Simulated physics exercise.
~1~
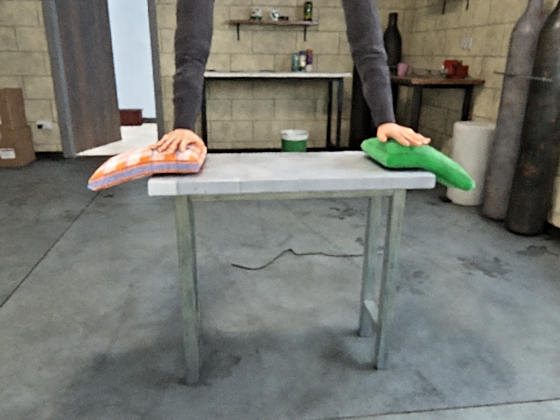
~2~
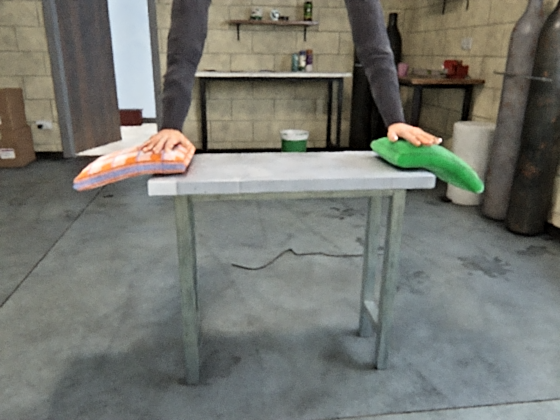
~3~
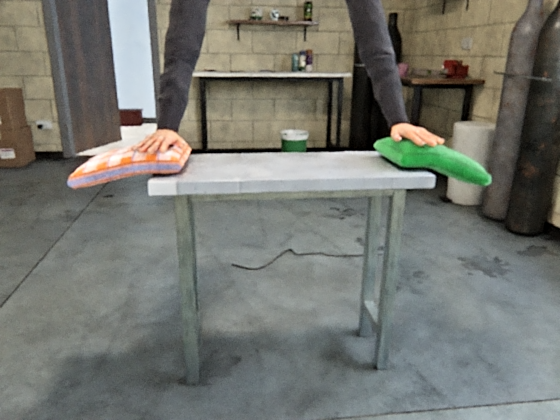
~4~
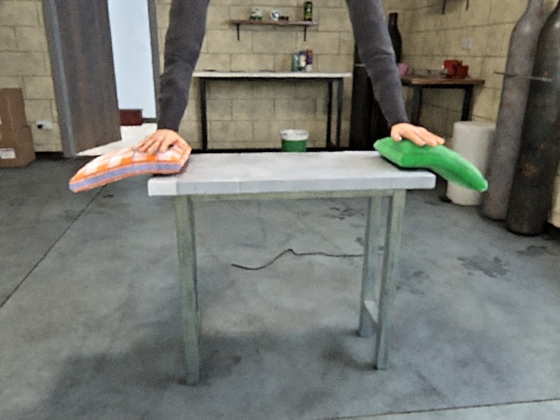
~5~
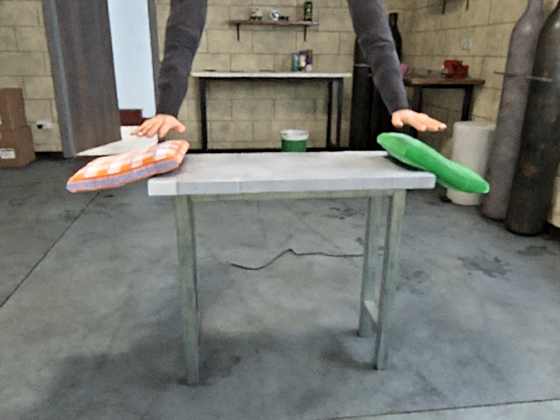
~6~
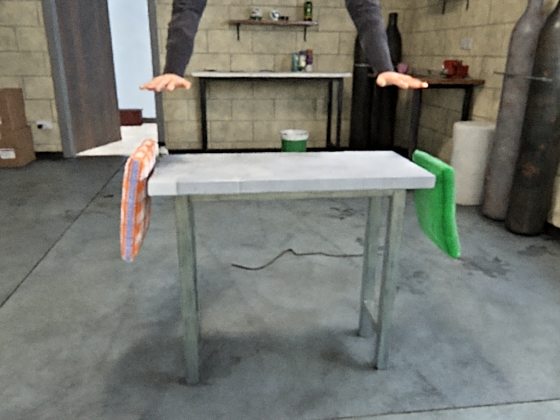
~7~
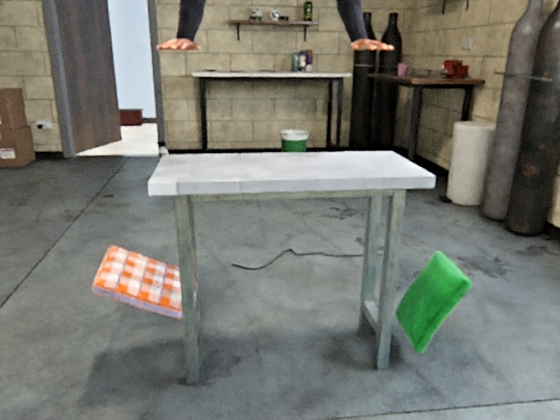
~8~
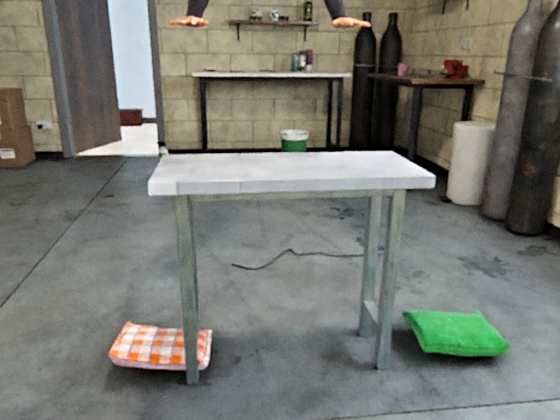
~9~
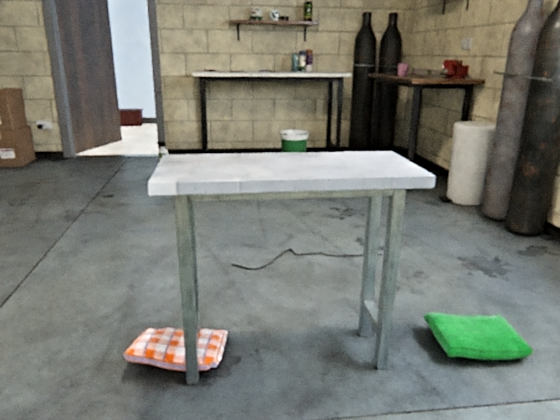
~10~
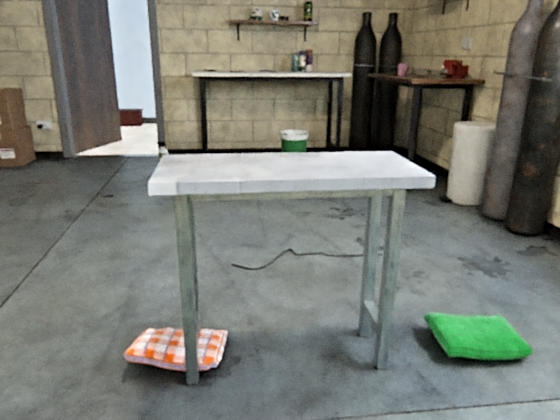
An orange checked cushion-like bundle and a soft green one sit at opposite ends of a narrow table, each pressed down by a person's hand. The hands ease them outward, the orange one to the left and the green one to the right, until both jut well past the edges. After a brief hold, the hands lift away. Both bundles tip over the ends and drop, turning as they fall beside the table legs. They land and shift slightly to the right, then lie still on the floor, leaving the tabletop bare.
